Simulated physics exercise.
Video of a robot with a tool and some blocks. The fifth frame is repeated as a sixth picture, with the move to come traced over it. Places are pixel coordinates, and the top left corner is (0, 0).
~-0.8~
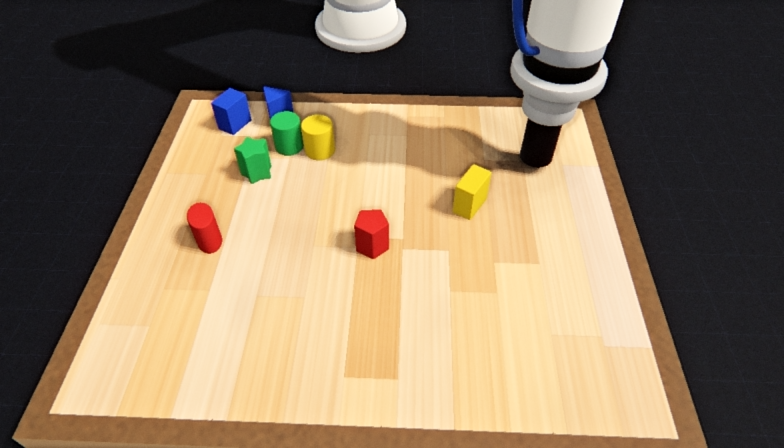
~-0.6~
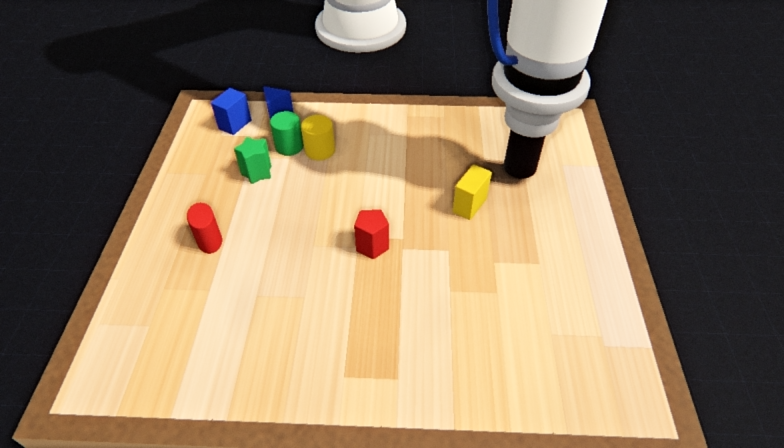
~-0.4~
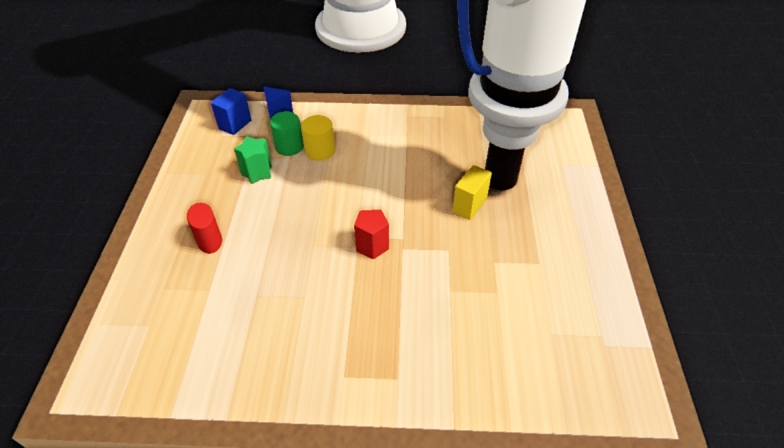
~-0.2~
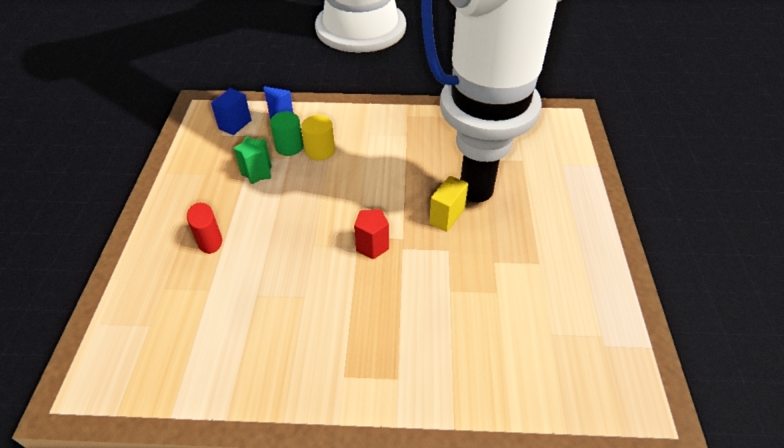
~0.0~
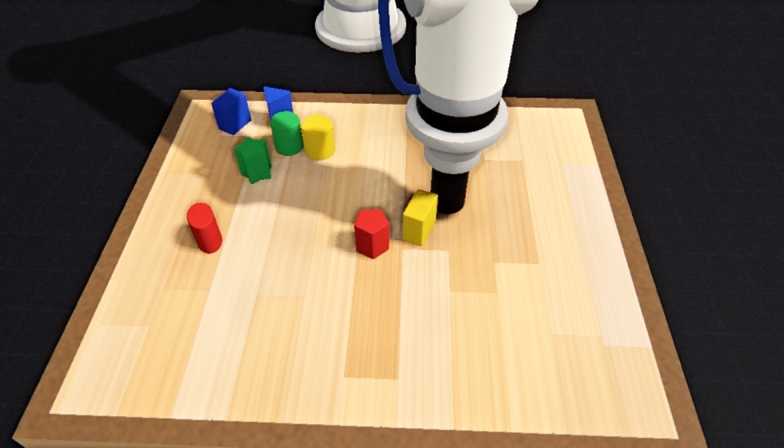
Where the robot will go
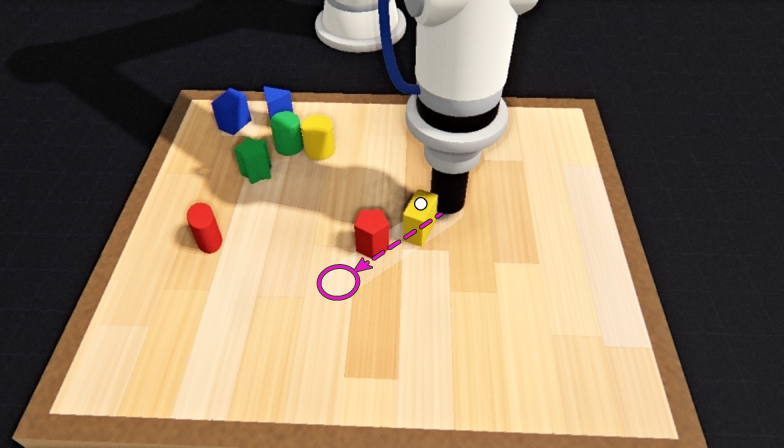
Robot arm with a black tool moving left across a wooden board and pushing a yellow block toward a red one.
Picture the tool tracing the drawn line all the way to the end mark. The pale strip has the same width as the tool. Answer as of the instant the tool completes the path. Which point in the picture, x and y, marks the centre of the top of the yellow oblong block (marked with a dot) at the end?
At pixel (331, 286).
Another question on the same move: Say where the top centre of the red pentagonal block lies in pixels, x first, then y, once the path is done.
I think it will end close to (314, 235).
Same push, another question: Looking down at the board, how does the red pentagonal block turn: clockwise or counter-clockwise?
Clockwise rotation.
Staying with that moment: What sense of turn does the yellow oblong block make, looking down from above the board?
My answer: Anticlockwise.
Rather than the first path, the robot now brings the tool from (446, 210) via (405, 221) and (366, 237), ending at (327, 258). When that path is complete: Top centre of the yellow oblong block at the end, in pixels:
I think it will end close to (376, 235).
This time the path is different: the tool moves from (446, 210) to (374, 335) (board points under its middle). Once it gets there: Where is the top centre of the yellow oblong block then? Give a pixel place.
Put as a pixel place, it's (354, 258).
The drawn path runs from (446, 210) directly to (338, 282); the dot is on the yellow oblong block.
On the path given first. One third of the way, tool (412, 225); red pentagonal block (361, 224), turned 30° clockwise; yellow oblong block (388, 232), turned 20° anticlockwise.
Two thirds of the way, tool (376, 248); red pentagonal block (336, 230), turned 60° clockwise; yellow oblong block (352, 260), turned 30° anticlockwise.
At the end, tool (337, 274); red pentagonal block (314, 235), turned 140° clockwise; yellow oblong block (331, 286), turned 90° anticlockwise.
